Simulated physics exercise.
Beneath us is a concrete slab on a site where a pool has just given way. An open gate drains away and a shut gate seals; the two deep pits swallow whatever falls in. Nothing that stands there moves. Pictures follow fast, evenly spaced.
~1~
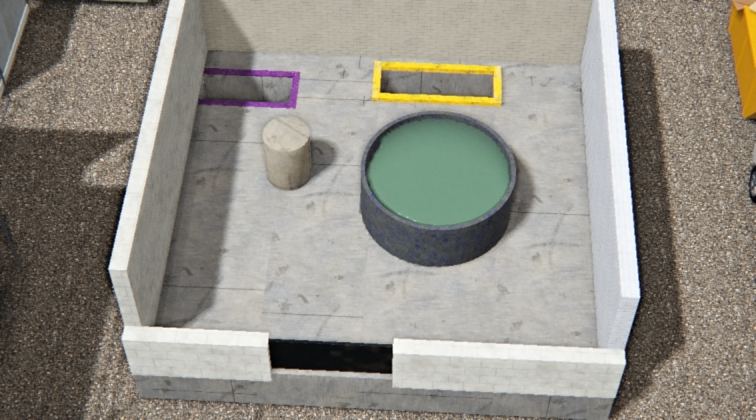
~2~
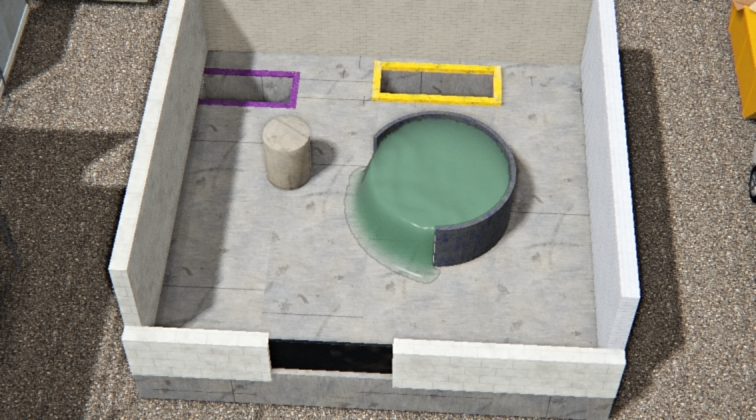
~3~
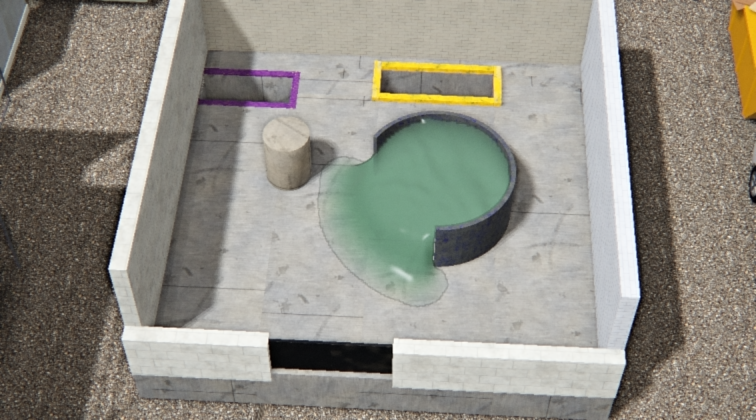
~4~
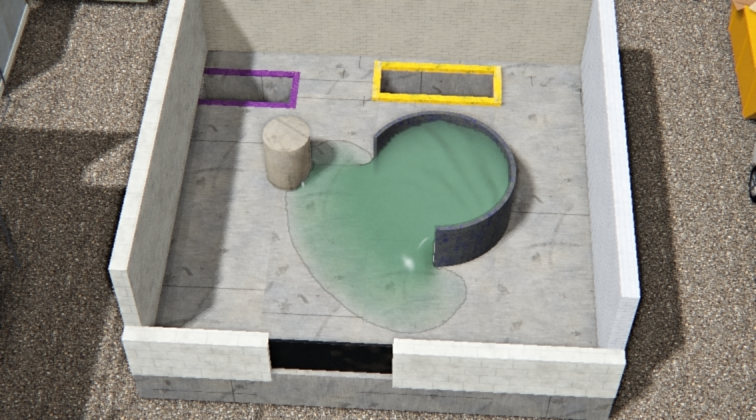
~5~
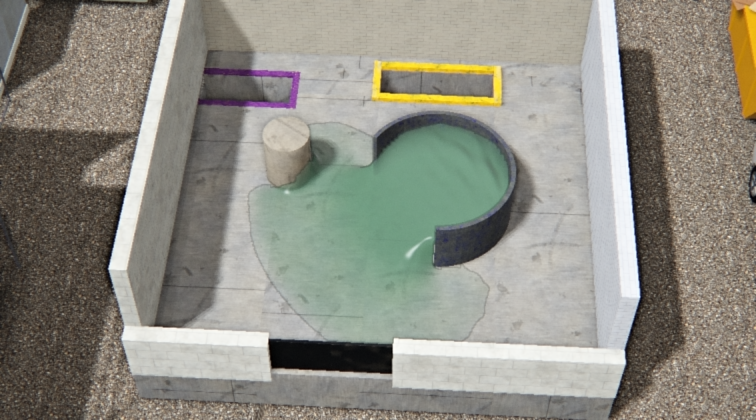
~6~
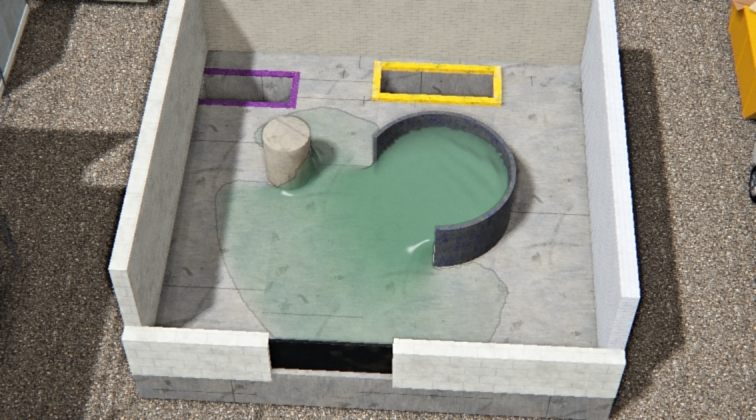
We see a round, dark-walled pool of green water on a walled concrete slab; its left front side opens, and the water pours out, spreading around a short beige pillar and across the floor to the dark front opening.
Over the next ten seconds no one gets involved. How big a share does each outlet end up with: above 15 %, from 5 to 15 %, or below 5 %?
Gate: Short of a twentieth. Yellow pit: Short of a twentieth. Purple pit: Upwards of fifteen per cent.
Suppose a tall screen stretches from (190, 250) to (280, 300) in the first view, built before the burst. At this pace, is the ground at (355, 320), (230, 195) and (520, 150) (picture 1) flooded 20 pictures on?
Result, listed order: Spot 1 reached by the flood, spot 2 reached by the flood, spot 3 kept clear of the flood.
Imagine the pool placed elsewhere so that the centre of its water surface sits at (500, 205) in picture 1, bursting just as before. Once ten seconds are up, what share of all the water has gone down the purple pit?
Within ten seconds, 35 percent of the total ends up in the purple pit.
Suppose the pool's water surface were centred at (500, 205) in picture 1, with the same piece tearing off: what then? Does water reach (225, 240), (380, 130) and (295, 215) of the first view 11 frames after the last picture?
Taking them as they were asked, they come out soaked, bone dry, soaked.
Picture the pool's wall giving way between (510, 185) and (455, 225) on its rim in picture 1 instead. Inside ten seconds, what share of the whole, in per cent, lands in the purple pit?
Share recorded - purple: 20 %.
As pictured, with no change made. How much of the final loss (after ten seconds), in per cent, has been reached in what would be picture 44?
I'd estimate some 65 per cent.
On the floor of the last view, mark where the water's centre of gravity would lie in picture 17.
At roughly (307, 257).
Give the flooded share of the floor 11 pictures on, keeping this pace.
I'd guess some 55 per cent.
A moment on, water covers 45 % of the floor; the gate 0 %, the yellow pit 0 %, the purple pit 1 %.
Next, water covers 55 % of the floor; the gate 0 %, the yellow pit 0 %, the purple pit 2 %.
Then, water covers 70 % of the floor; the gate 0 %, the yellow pit 0 %, the purple pit 5 %.
Later, water covers 85 % of the floor; the gate 0 %, the yellow pit 0 %, the purple pit 19 %.
In the end, water covers 100 % of the floor; the gate 0 %, the yellow pit 0 %, the purple pit 29 %.
